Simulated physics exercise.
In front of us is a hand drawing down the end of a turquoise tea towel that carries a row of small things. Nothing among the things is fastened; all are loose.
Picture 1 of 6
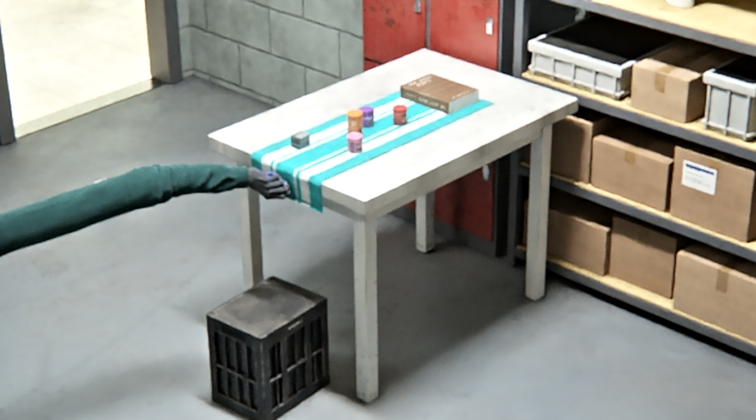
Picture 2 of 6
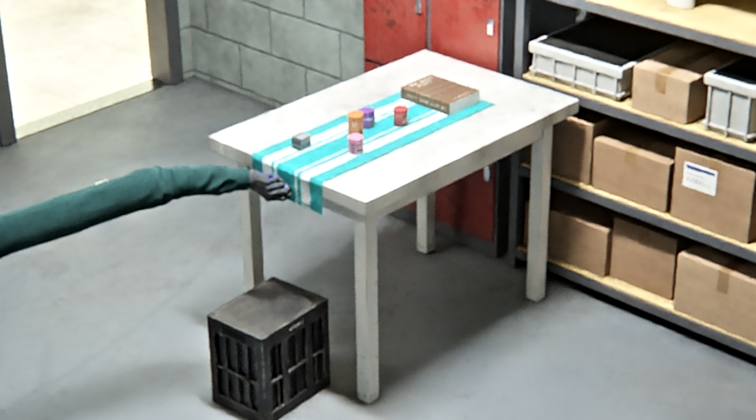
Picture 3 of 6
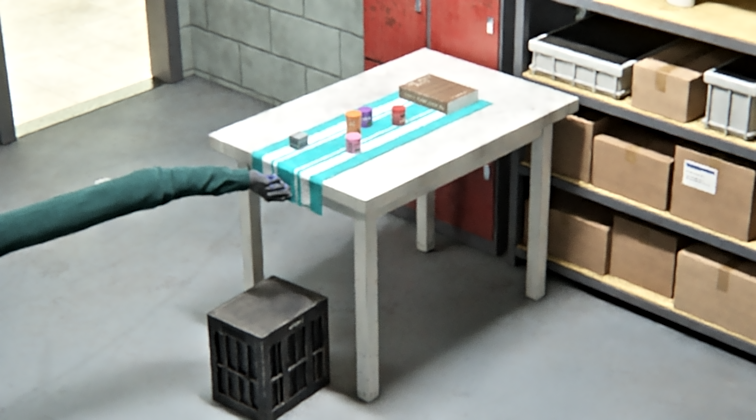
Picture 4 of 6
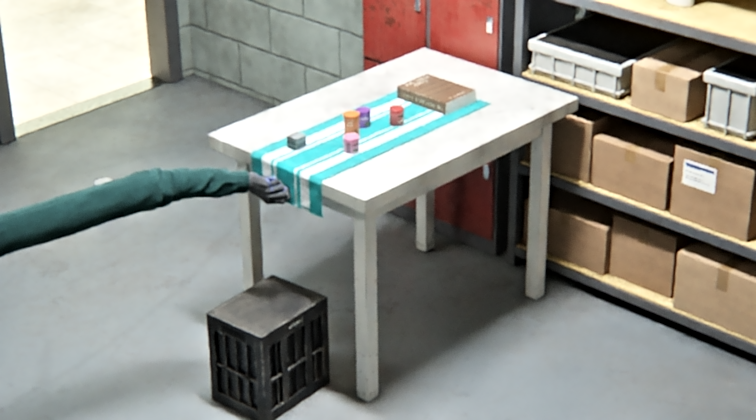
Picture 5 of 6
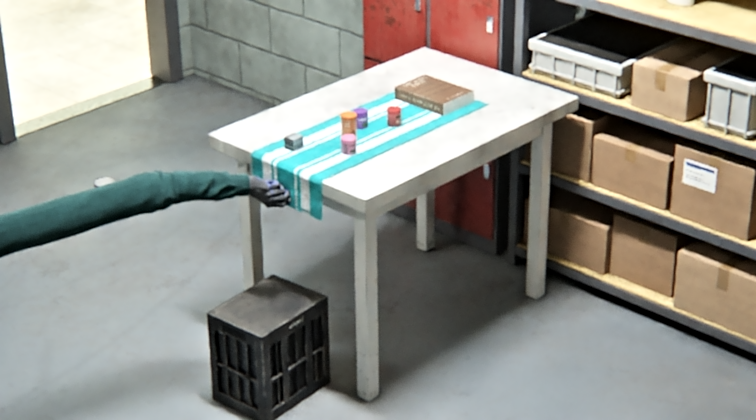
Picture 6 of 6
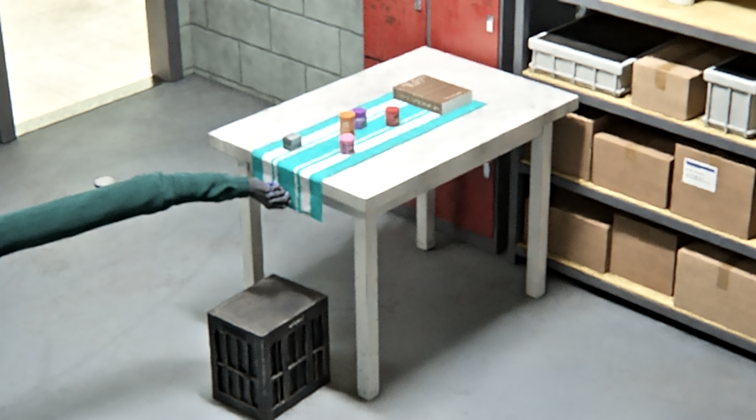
At first, a gloved hand at the end of a green sleeve grips a turquoise-striped cloth hanging over a white table's near edge, with small pots, a can, a grey cube and a book on top. The hand draws it down slightly, and the objects creep a little toward the left.
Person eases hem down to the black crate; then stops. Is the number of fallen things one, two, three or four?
It is three.
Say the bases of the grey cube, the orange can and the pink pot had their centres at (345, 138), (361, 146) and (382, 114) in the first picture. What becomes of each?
The grey cube is off the top, the orange can is off the top, the pink pot is still on top.
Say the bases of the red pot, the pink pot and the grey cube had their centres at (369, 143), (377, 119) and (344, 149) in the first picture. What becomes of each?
I'd say the red pot takes a fall, the pink pot hangs on, and the grey cube takes a fall.
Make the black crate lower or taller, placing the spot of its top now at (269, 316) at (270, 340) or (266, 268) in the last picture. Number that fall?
4 and 1.
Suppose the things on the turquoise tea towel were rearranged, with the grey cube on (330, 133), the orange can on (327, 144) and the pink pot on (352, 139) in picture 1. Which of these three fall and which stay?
Looks like the grey cube ends up down, the orange can ends up down, and the pink pot ends up down.
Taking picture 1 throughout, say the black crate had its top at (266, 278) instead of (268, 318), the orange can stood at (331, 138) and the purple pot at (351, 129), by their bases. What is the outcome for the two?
The orange can? Safe. The purple pot? Safe.
Soon after, hem near (288, 247); grey cube gone.
Then, hem near (288, 276); grey cube and pink pot gone.
Further on, hem on the crate; grey cube, pink pot and orange can gone.
At rest, hem on the crate; grey cube, pink pot and orange can gone. It carries off three.
